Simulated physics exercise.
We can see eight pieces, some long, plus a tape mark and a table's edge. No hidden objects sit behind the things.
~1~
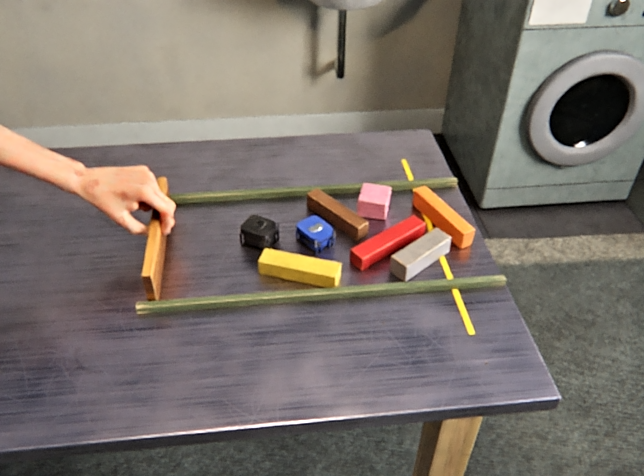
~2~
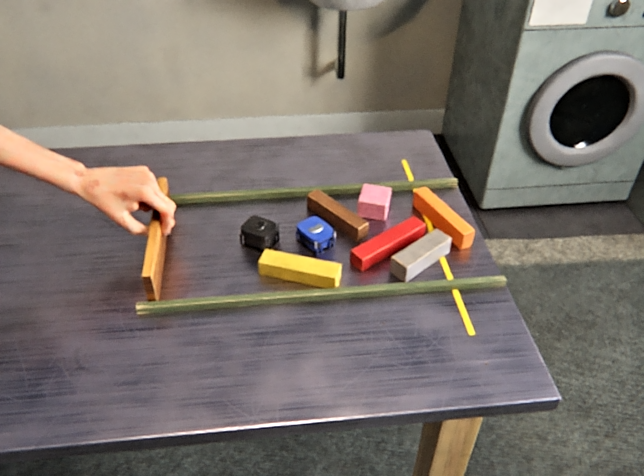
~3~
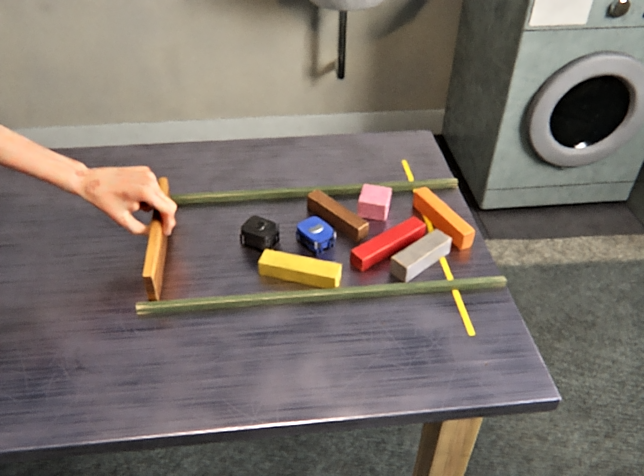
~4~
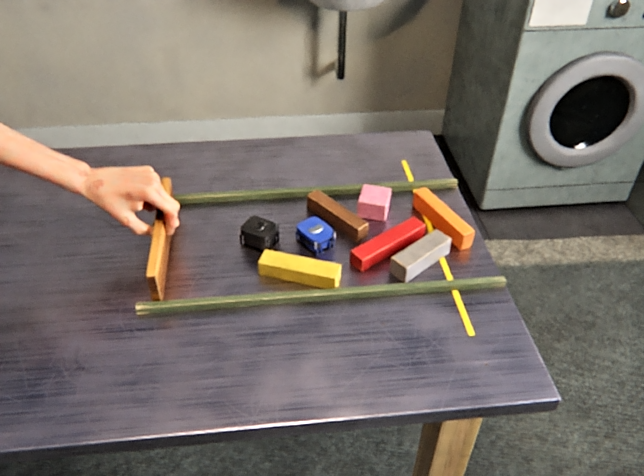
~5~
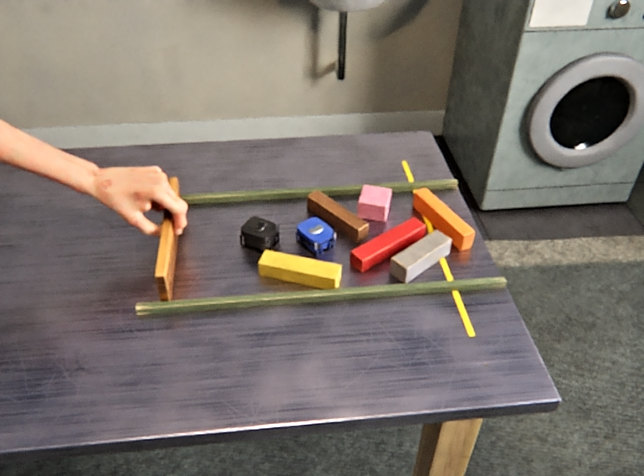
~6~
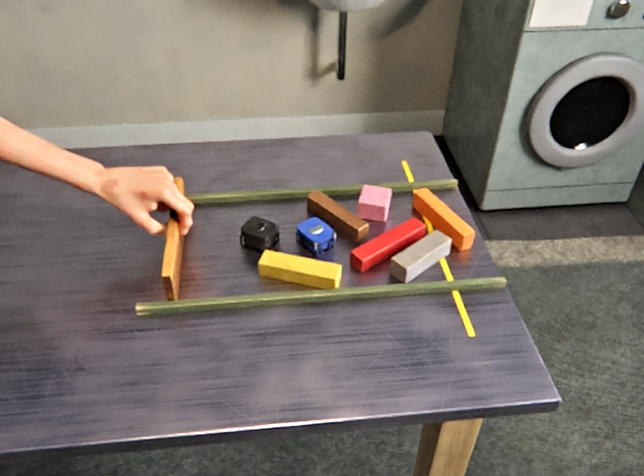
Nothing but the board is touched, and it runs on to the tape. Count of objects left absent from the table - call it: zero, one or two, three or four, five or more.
My call is three or four.
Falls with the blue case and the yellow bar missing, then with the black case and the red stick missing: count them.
Result: 1 in the first case, with 2 in the second.
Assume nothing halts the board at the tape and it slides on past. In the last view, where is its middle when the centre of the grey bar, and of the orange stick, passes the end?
First one: Around (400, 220). Other one: Around (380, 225).
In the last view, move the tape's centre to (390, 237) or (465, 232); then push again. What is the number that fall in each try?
The floor gets 1 the first time and 7 the second.
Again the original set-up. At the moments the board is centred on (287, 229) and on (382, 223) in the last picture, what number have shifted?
The number moved is 3 and then 8.
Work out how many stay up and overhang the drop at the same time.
4 in all.
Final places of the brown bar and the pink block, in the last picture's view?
The brown bar settles near (455, 207); as for the pink block, near (461, 190).
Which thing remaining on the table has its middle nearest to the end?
The pink block is the one.
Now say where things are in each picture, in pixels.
Orange stick (442, 216); grey bar (421, 254); red stick (389, 242); board (158, 236); tape (432, 232), in the first frame.
Grey bar (421, 255); black case (260, 235), in the second frame.
Red stick (389, 243); blue case (315, 236), in the third frame.
Orange stick (442, 217); brown bar (337, 215), in the fourth frame.
Grey bar (421, 256); yellow bar (300, 270), in the fifth frame.
Orange stick (442, 218); grey bar (421, 256); red stick (389, 244); board (175, 236); tape (432, 234), in the sixth frame.
Early on, none off yet; orange stick at rest near (442, 218); grey bar at rest near (421, 256); red stick at rest near (389, 244).
A while later, none off yet; orange stick travelled a little near (459, 210); grey bar travelled a little near (452, 244); red stick travelled a little near (427, 233).
Finally, the number that fall off is three or four; lost, red stick, grey bar and orange stick.
